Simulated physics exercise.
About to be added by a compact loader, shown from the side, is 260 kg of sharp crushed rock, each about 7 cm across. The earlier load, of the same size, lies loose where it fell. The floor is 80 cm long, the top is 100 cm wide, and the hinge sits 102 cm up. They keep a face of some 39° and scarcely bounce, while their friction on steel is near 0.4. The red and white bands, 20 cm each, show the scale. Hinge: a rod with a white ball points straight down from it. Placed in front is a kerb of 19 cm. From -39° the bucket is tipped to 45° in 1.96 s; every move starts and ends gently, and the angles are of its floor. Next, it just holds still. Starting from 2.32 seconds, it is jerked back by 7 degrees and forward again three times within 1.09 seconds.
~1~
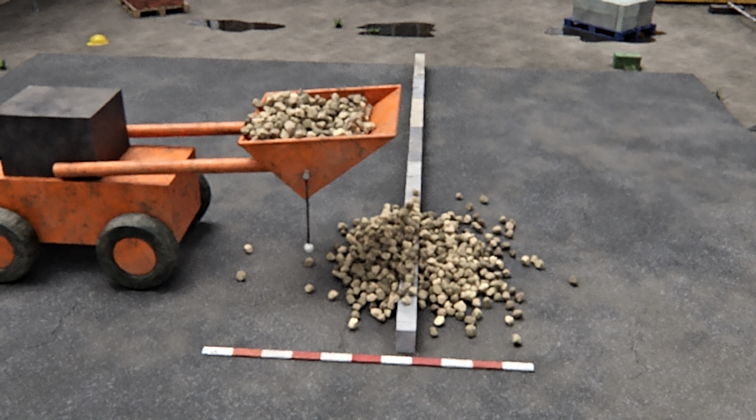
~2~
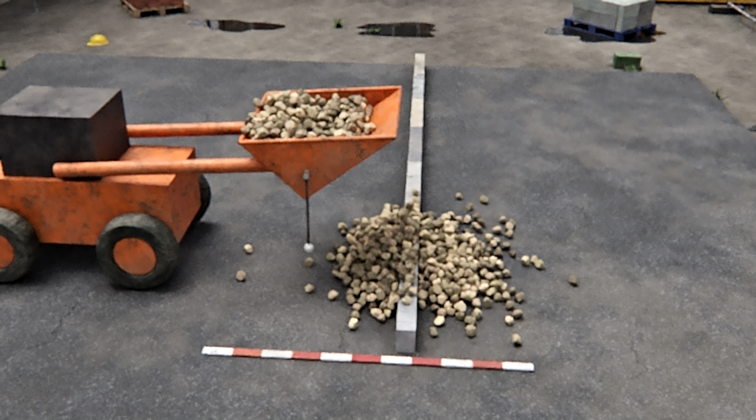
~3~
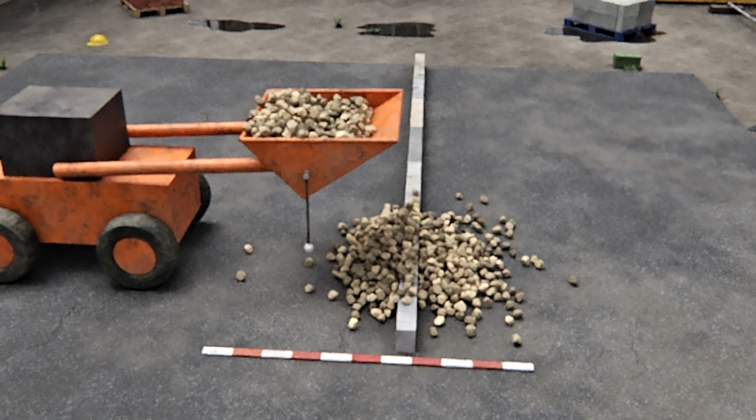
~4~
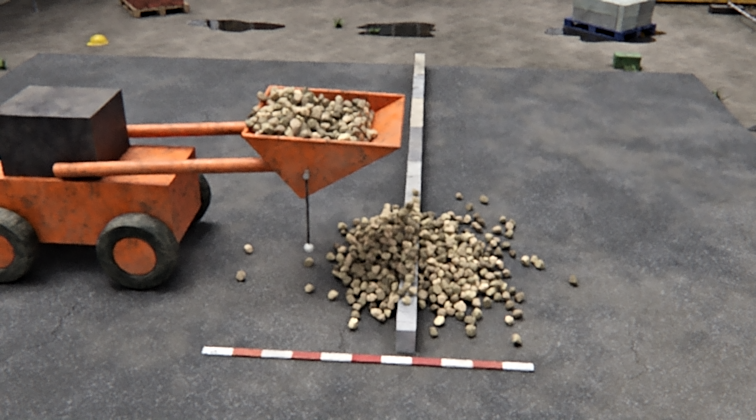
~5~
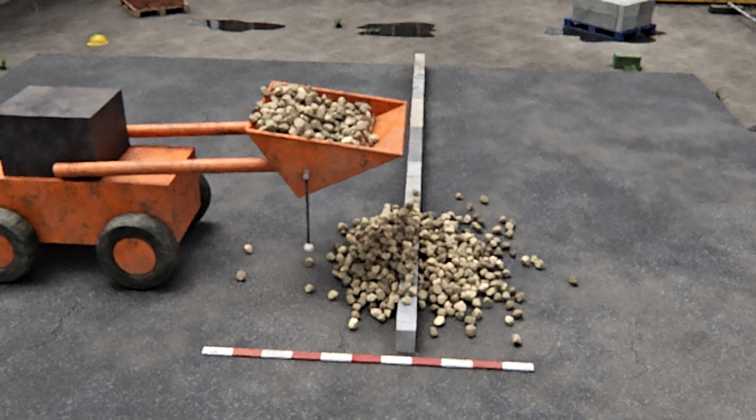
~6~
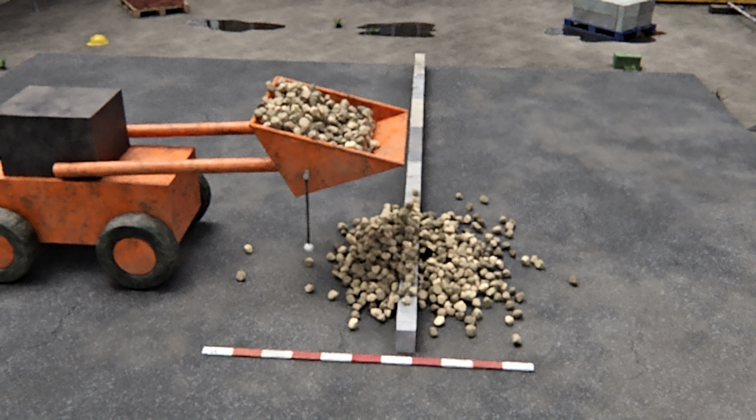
In this clip, an orange loader at left holds a bucket full of rounded tan stones above a scattered pile straddling a grey kerb, and the bucket slowly tilts, its right edge dipping slightly while the pile stays still.
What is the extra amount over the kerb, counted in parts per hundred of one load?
Close to 28 parts in a hundred.
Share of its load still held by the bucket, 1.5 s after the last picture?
Close to 20 in a hundred is still held.
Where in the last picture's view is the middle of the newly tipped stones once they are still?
Near (389, 245).
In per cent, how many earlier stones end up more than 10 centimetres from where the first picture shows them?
Roughly 5 percent.
Then, 0.9 s after the last picture the floor is at 32°; in per cent of one load, 96 in the bucket, 58 on this side of the kerb, 46 over the kerb; the foremost stones are at (526, 250).
Then, 1.5 s after the last picture the floor is at 45°; in per cent of one load, 18 in the bucket, 119 on this side of the kerb, 63 over the kerb; the foremost stones are at (526, 250).
Then, 3.3 s after the last picture the floor is at 45°; in per cent of one load, 0 in the bucket, 127 on this side of the kerb, 74 over the kerb; the foremost stones are at (526, 250).
Then, 5.7 s after the last picture the floor is at 45°; in per cent of one load, 0 in the bucket, 127 on this side of the kerb, 74 over the kerb; the foremost stones are at (526, 250). Net gain over the kerb, 28.
